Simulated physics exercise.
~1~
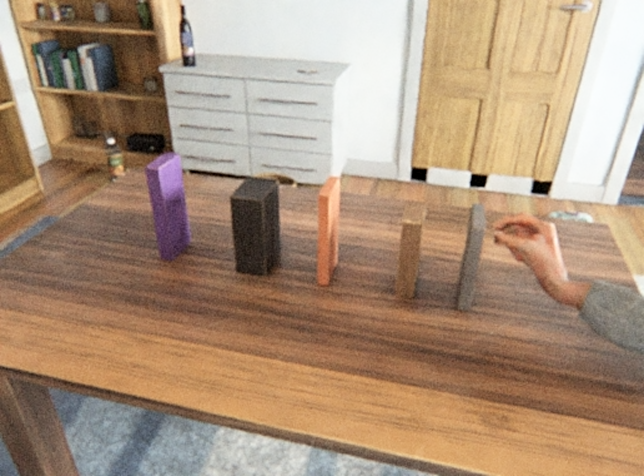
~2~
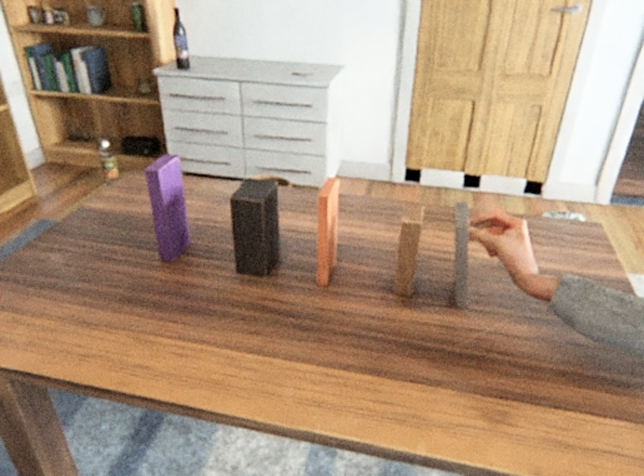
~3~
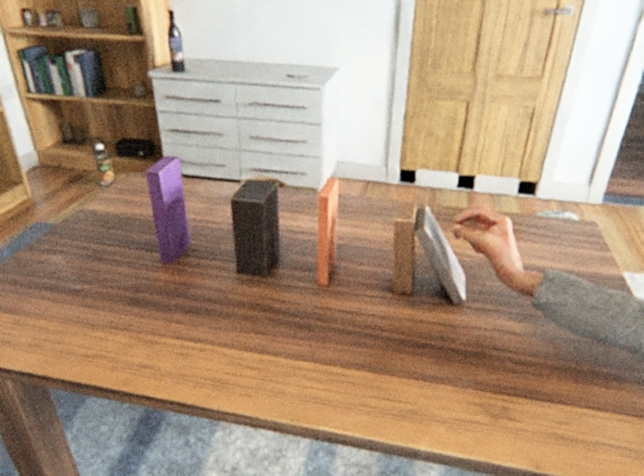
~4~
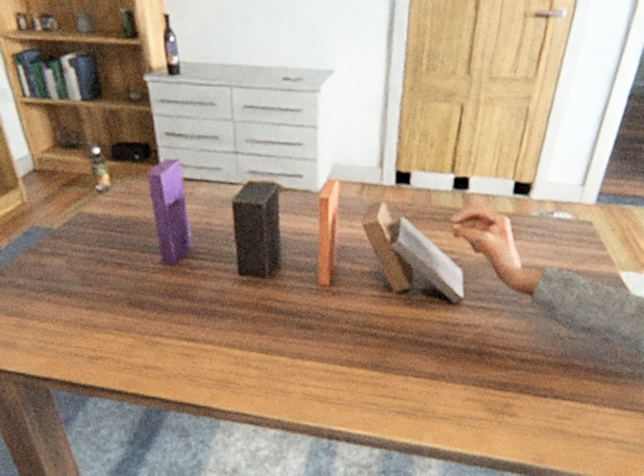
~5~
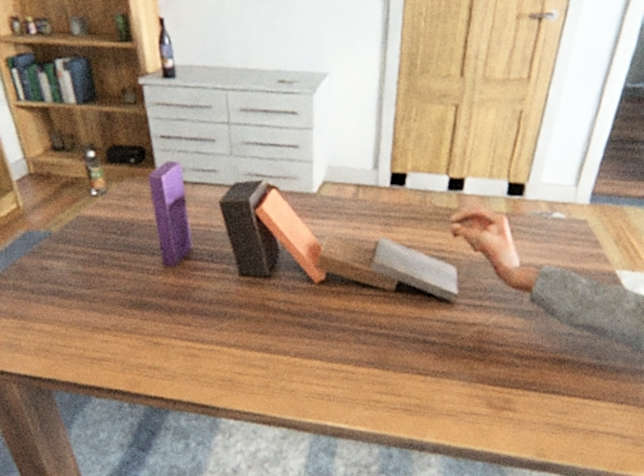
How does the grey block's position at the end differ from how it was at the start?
At the start the grey block stood upright near the hand, but by the end it had toppled to the left and was lying on its side.
